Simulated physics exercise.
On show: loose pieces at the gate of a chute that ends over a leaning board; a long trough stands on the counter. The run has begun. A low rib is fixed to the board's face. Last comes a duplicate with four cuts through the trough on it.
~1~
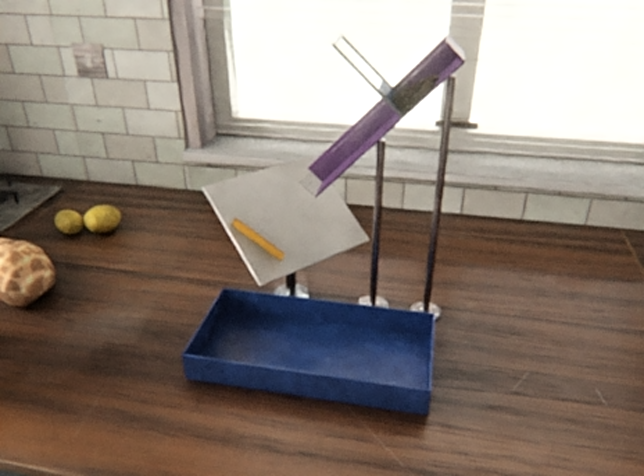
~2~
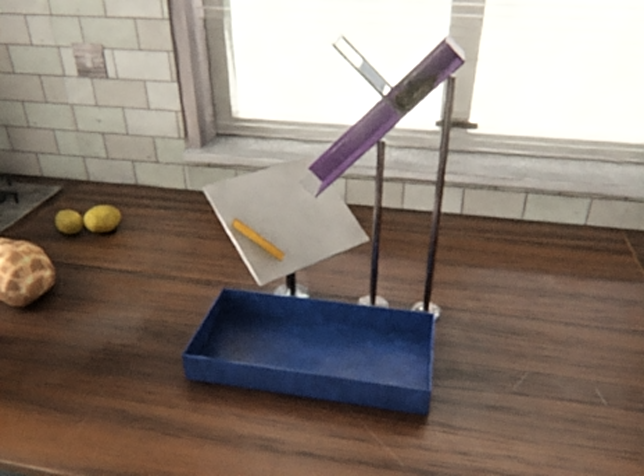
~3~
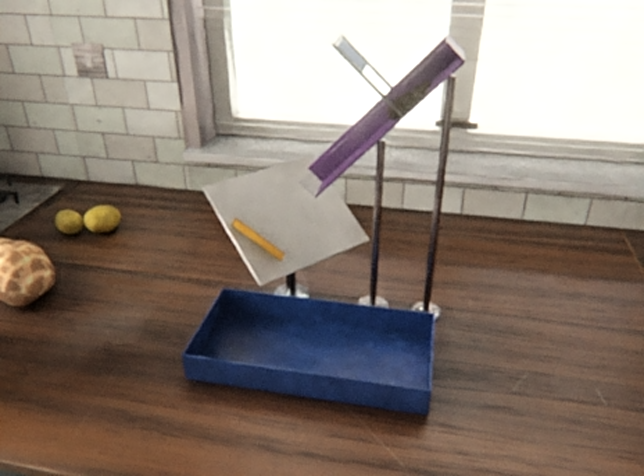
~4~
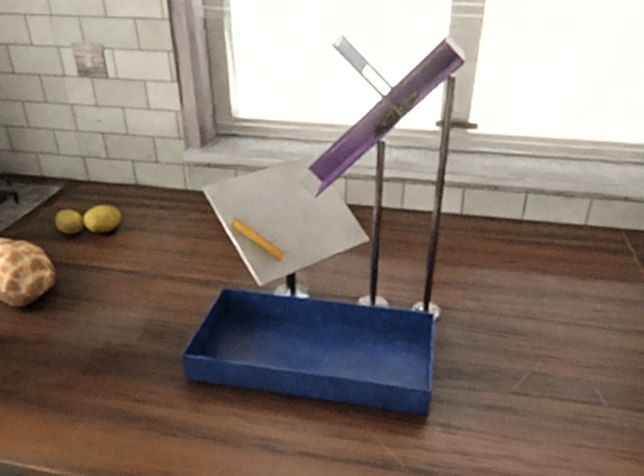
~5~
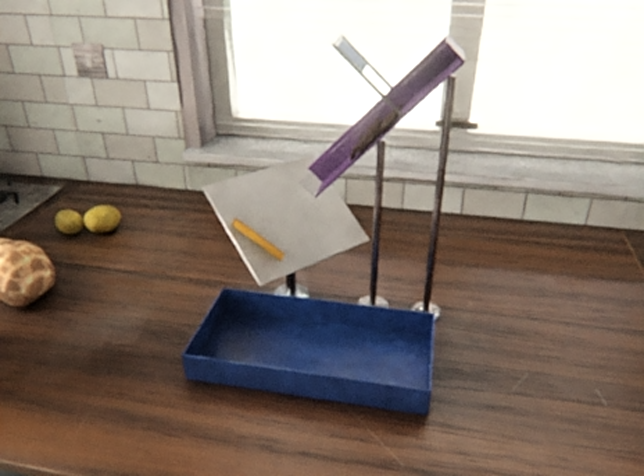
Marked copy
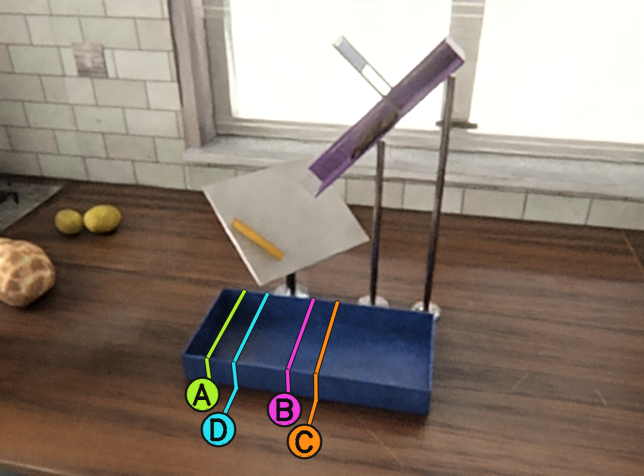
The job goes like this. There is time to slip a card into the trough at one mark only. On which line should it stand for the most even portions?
Line C does it best.
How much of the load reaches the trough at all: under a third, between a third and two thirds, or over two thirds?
About that: Over two thirds.
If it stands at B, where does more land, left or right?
The right side.
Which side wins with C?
Left.
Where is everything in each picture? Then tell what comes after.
In the first picture, load behind the gate at (413, 92), allspice berries; lip of the chute at (319, 190), sloping fairly steeply.
In the second picture, middle of the board at (289, 214), tilted fairly steeply; middle of its low edge at (319, 261); of its high edge at (261, 170).
In the third picture, front corners of the trough at (183, 355) and (430, 390), empty; front of the load at (394, 114).
In the fourth picture, middle of the load at (390, 116); its front at (377, 129), about a quarter of the way to the lip; rib from (235, 218) to (285, 254).
In the fifth picture, middle of the load at (373, 131); its front at (353, 155), about half of the way to the lip.
On the marked copy, line A crosses the front rim at (207, 358); line B crosses the front rim at (287, 370); line C crosses the front rim at (316, 374); line D crosses the front rim at (233, 362).
If A is chosen, of what is caught, none on the left of the divider, all on the right.
If B is chosen, of what is caught, a stray few on the left of the divider, nearly all on the right.
If C is chosen, of what is caught, about two thirds on the left of the divider, about a quarter on the right.
If D is chosen, of what is caught, none on the left of the divider, all on the right.
